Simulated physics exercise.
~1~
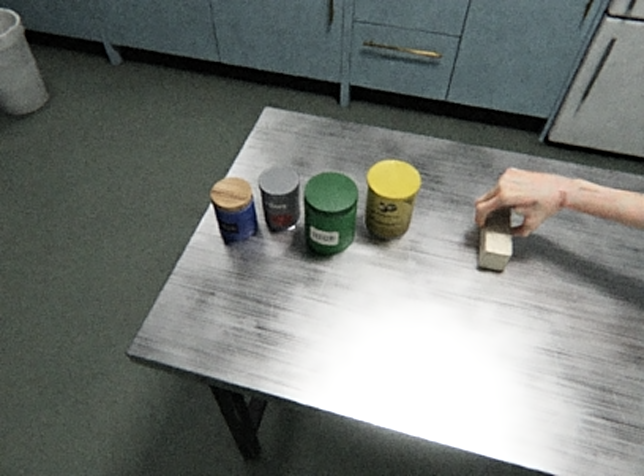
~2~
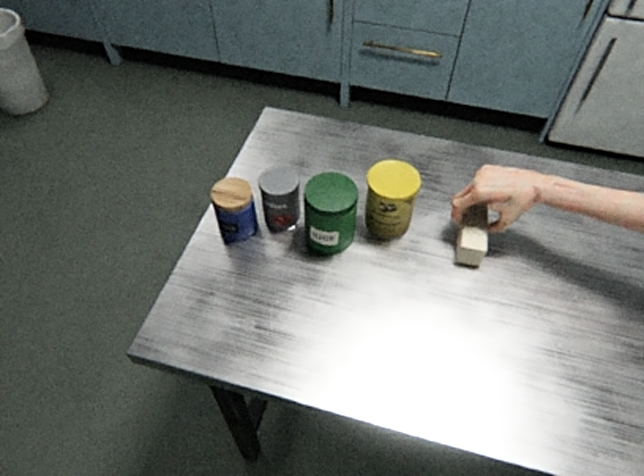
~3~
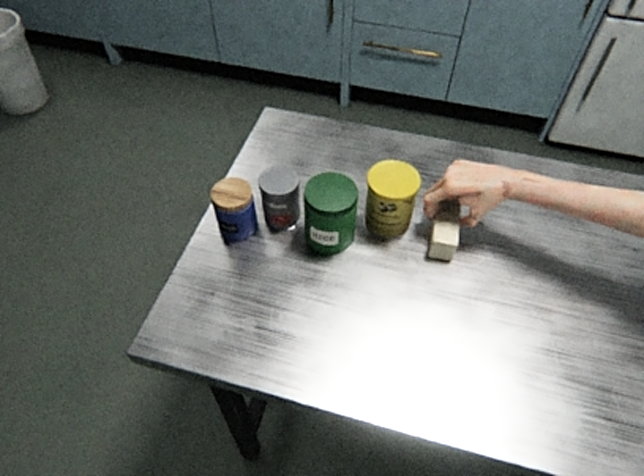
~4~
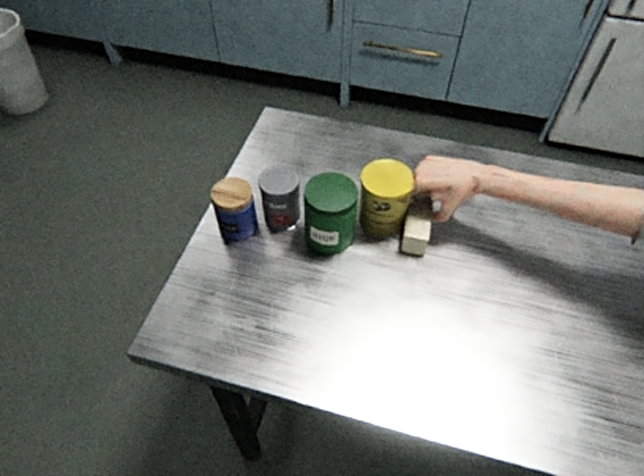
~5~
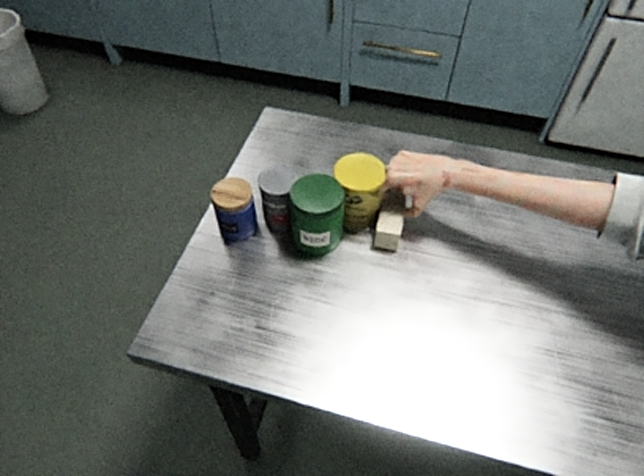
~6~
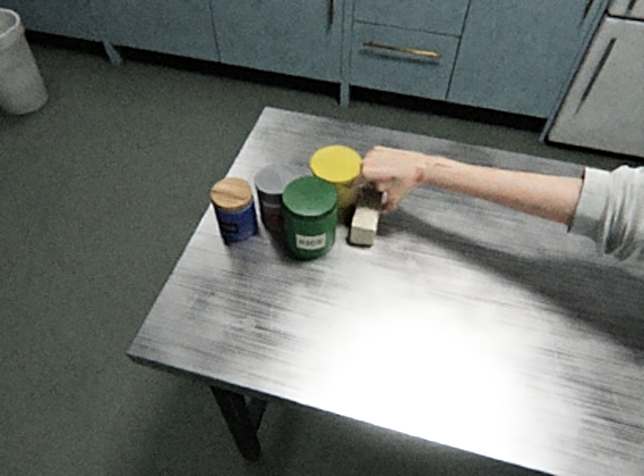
A hand slid a small wooden block leftward across the table into the yellow tin, which moved left and nudged the green jar slightly the same way, and at the end all four containers were still upright, with the blue jar never having moved.
